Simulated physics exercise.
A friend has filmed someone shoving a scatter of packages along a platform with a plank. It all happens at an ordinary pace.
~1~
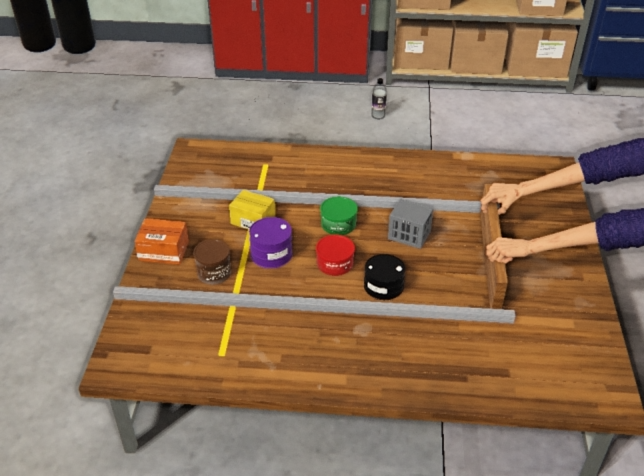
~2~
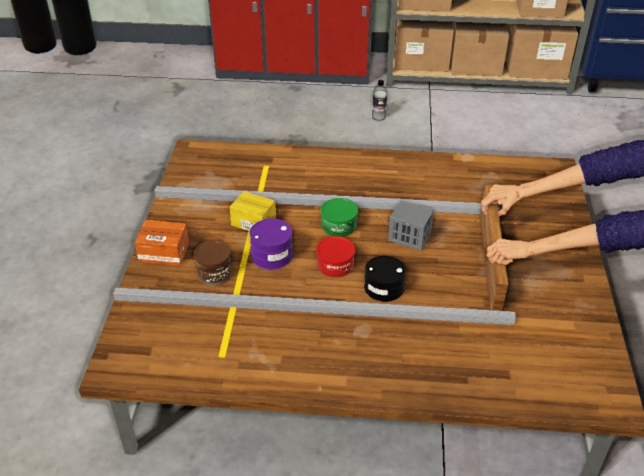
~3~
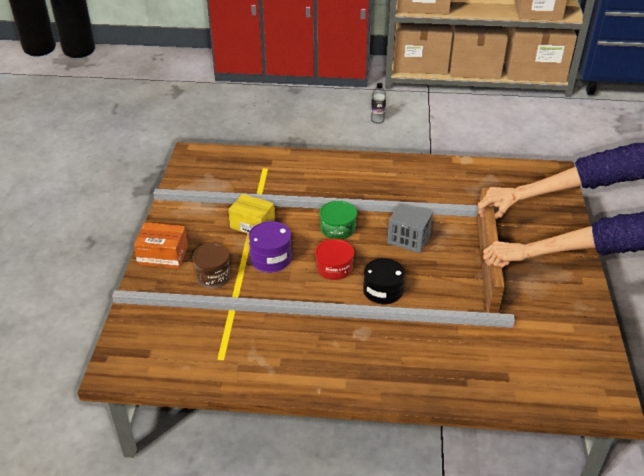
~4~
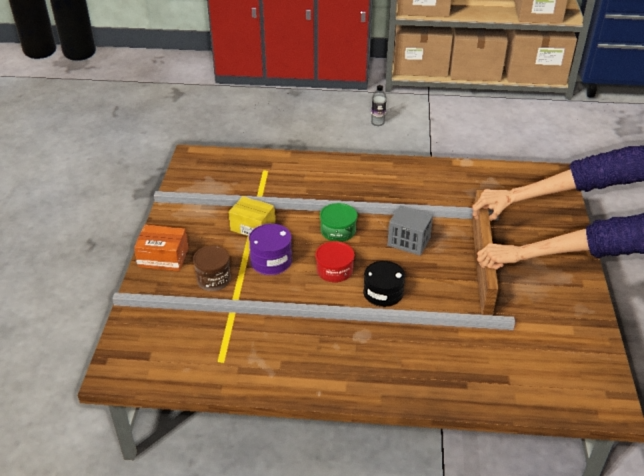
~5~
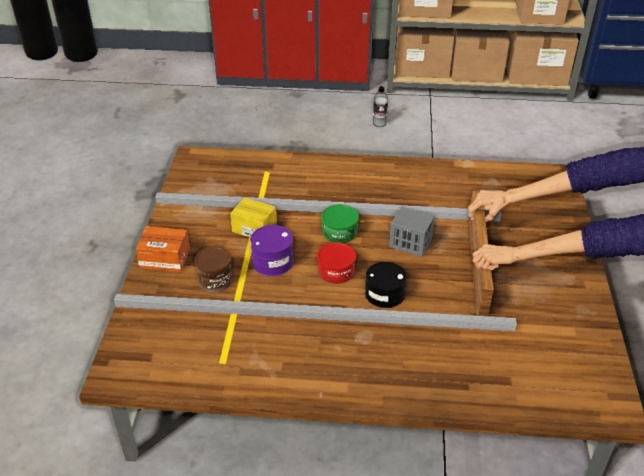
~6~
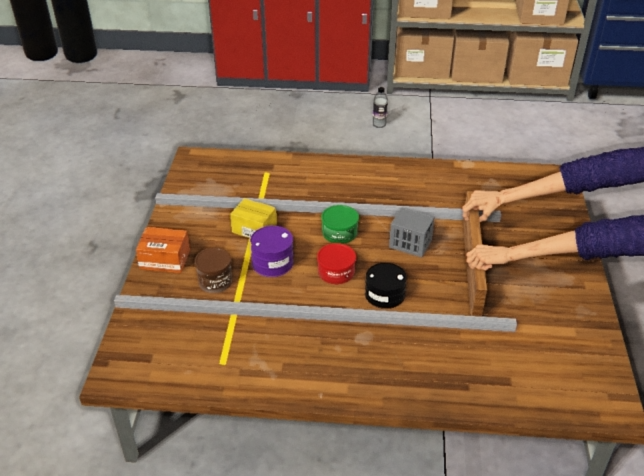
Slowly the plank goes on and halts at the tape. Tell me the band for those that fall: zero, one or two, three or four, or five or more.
The number that fall off is zero.
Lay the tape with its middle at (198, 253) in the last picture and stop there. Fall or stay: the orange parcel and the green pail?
The orange parcel tumbles off; the green pail remains up.
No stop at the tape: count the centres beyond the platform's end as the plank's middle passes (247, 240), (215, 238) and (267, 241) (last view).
Past the end: 0, 1 and 0.
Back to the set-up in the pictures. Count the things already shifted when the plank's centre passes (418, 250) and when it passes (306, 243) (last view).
First 1, then 6.
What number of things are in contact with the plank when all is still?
In contact: 4.
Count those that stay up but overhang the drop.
Overhanging: 1.
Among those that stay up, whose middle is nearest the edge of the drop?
The orange parcel ends nearest.
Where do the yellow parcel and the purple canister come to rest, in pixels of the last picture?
The yellow parcel at (202, 215), the purple canister at (191, 243).
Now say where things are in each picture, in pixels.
In the first picture, orange parcel (162, 241); brown pail (213, 262); yellow parcel (253, 211); plank (492, 245); tape (247, 247).
In the second picture, brown pail (213, 263); purple canister (271, 244).
In the third picture, yellow parcel (252, 215); grey crate (410, 228).
In the fourth picture, orange parcel (162, 248); plank (484, 252).
In the fifth picture, brown pail (214, 270); green pail (340, 224).
In the sixth picture, orange parcel (163, 250); brown pail (214, 271); yellow parcel (254, 220); plank (474, 253); tape (248, 256).
Soon after, none off yet; orange parcel at rest near (163, 250); brown pail at rest near (214, 271); yellow parcel at rest near (254, 220).
After that, none off yet; orange parcel at rest near (163, 250); brown pail moving near (211, 272); yellow parcel displaced about its own width near (232, 216).
In the end, the number that fall off is zero.
